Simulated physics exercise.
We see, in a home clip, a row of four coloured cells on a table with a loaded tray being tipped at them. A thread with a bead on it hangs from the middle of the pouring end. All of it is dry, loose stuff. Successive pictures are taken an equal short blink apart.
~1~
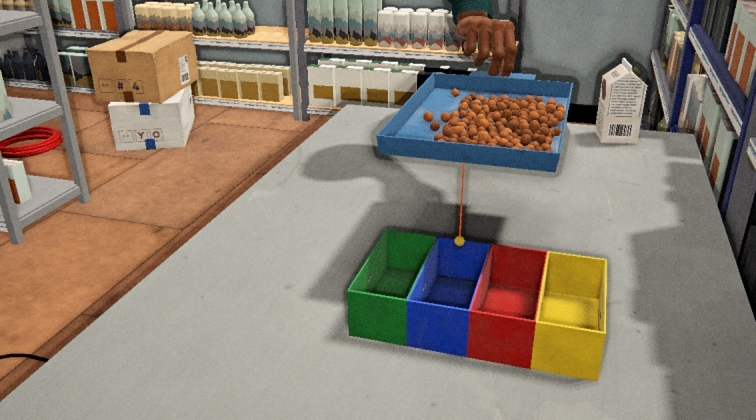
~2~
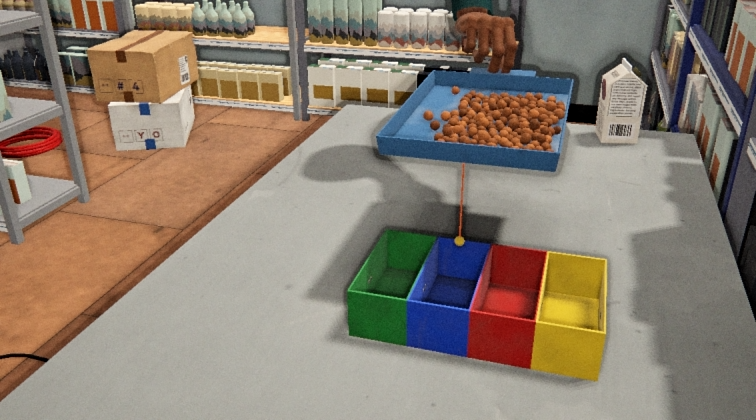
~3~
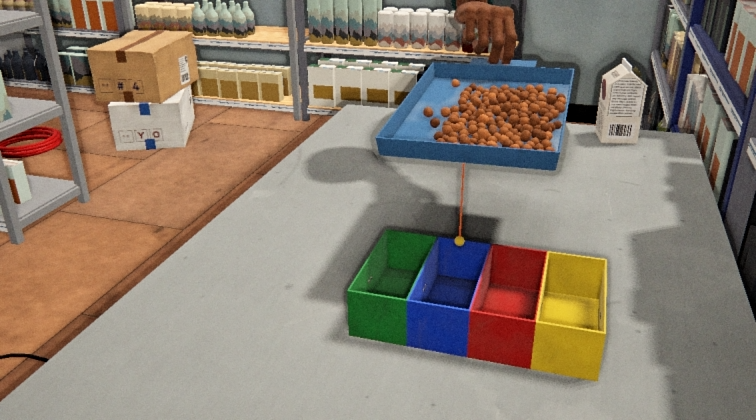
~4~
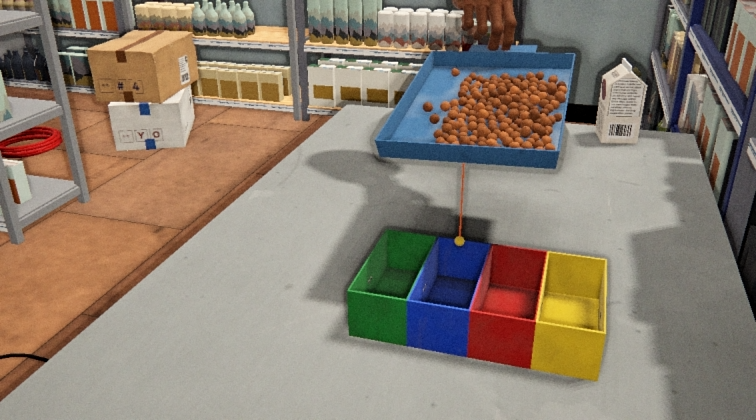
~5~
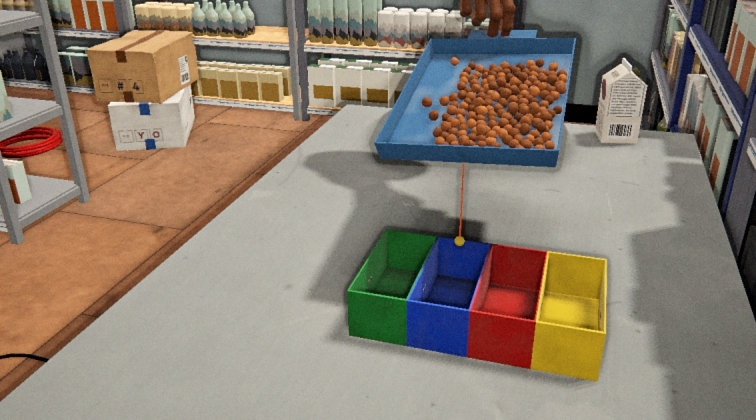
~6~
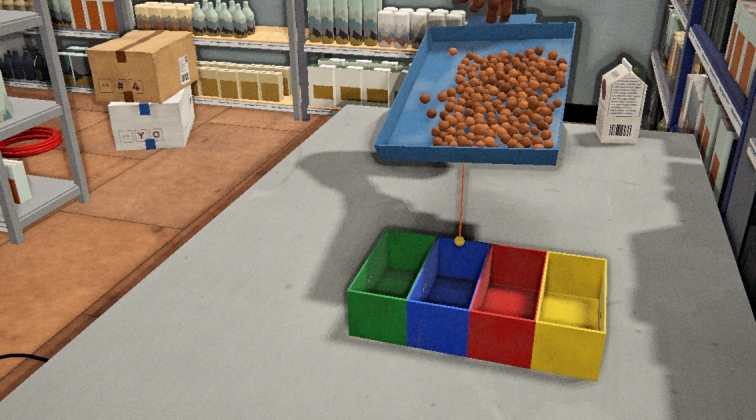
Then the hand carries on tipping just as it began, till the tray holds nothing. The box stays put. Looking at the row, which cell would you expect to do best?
I would expect the green cell to do best.
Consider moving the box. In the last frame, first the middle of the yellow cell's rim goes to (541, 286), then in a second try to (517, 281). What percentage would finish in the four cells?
Close to 100 in a hundred, then close to 100 in a hundred.
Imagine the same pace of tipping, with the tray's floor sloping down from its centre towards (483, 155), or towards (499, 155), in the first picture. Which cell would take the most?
That red cell, then the red cell.
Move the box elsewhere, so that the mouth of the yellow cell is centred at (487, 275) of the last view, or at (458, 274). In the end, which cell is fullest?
The first time it is the blue cell; the second time it is the red one.
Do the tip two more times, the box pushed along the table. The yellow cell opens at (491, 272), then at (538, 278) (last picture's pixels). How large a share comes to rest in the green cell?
Around 0 and then 40 per cent.
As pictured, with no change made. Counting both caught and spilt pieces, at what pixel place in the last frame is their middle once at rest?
Somewhere around (398, 307) in the last picture.
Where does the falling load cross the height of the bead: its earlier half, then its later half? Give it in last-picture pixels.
I'd say close to (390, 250) at first and close to (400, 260) later on.
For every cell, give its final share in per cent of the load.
Green cell: Roughly 50; blue cell: Roughly 30; red cell: Roughly 10; yellow cell: Roughly 0.
Soon, tray tipped steeply; nearly all on the tray; a stray few in the blue cell; a stray few falling or outside the box.
A while on, tray tipped past a quarter turn; nearly all on the tray; a stray few in the blue cell; a stray few in the green cell; a small part falling or outside the box.
Towards the end, tray tipped past a quarter turn; about half in the green cell; about a quarter in the blue cell; a small part in the red cell; a stray few in the yellow cell; about a quarter falling or outside the box.
Finally, tray tipped past a quarter turn; about half in the green cell; about a quarter in the blue cell; a small part in the red cell; a stray few in the yellow cell; about a quarter outside the box.
